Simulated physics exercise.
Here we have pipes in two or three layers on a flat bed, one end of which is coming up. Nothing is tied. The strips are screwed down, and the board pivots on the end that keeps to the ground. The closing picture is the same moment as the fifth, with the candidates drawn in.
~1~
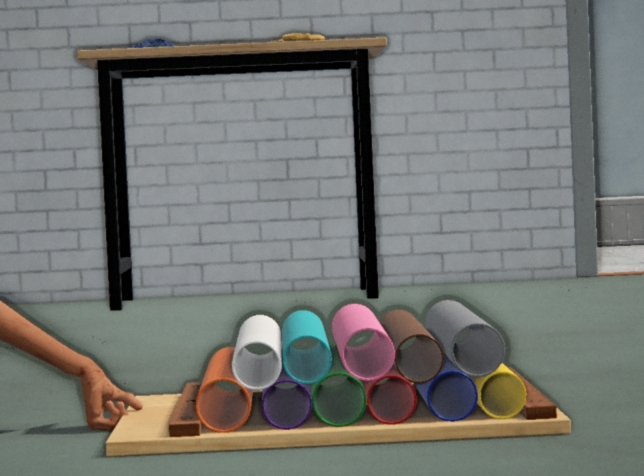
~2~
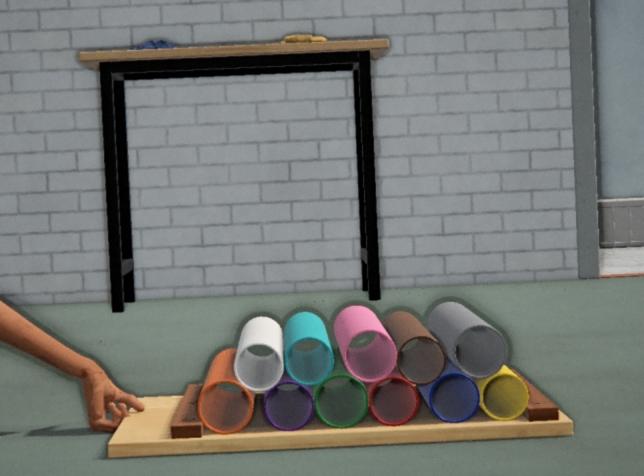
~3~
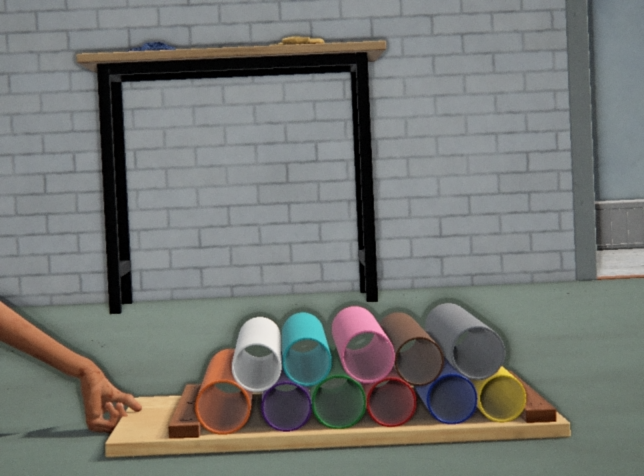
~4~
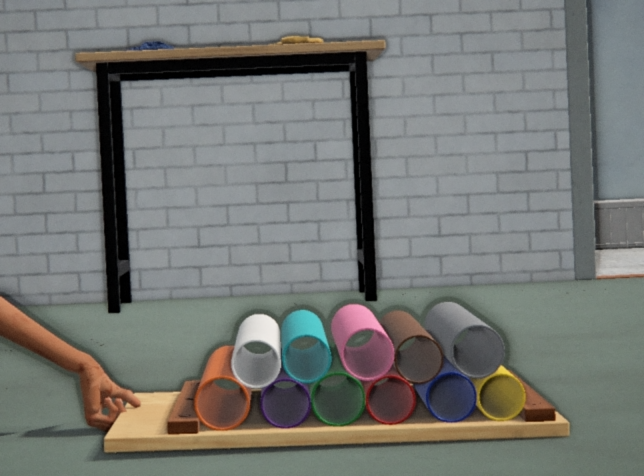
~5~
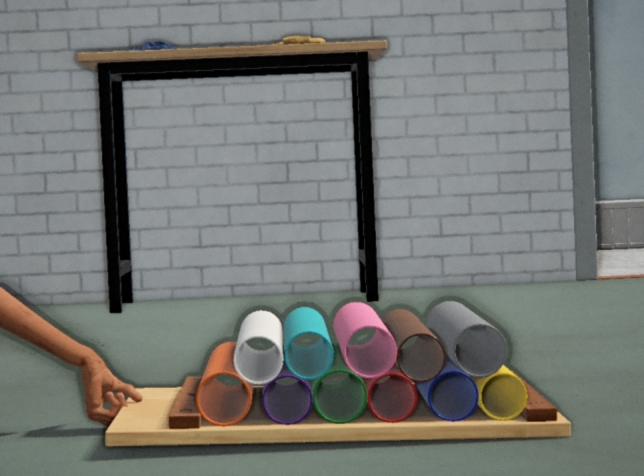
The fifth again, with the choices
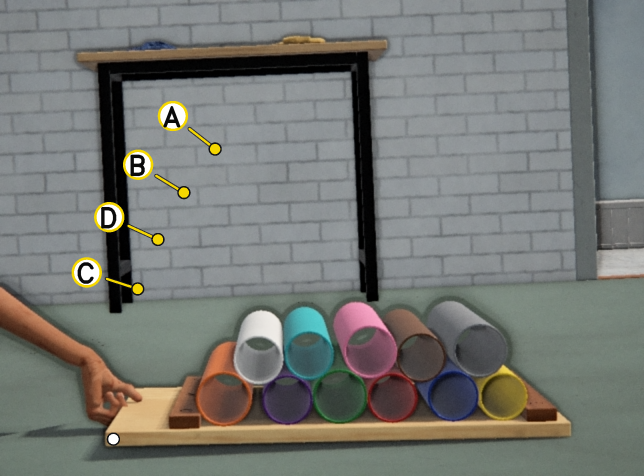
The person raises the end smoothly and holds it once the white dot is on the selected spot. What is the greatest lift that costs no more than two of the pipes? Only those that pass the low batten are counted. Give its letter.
Raise it to C.
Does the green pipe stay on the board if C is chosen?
Yes, with C.
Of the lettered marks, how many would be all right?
The number is one.
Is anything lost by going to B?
Yes.
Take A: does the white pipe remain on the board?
No, with A.
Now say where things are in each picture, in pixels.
The first frame shows brown pipe (420, 359); turquoise pipe (307, 359); pink pipe (368, 354).
The second frame shows pink pipe (370, 356); grey pipe (480, 352).
The third frame shows board (333, 410); orange pipe (223, 407); purple pipe (286, 407); yellow pipe (502, 398).
The fourth frame shows board (332, 407); orange pipe (222, 403); purple pipe (286, 404).
The fifth frame shows board (333, 405); orange pipe (224, 399); purple pipe (288, 400).
On the marked copy, A at (215, 149); B at (184, 193); C at (138, 289); D at (158, 240); the white dot at (113, 439).
With C. Early on, board at 15°.
Further on, board at 21°.
At the end, board at 21°, one over the low batten (grey).
As for the rest, A eleven over the low batten; B eleven over the low batten; D three over the low batten (brown, pink, grey).
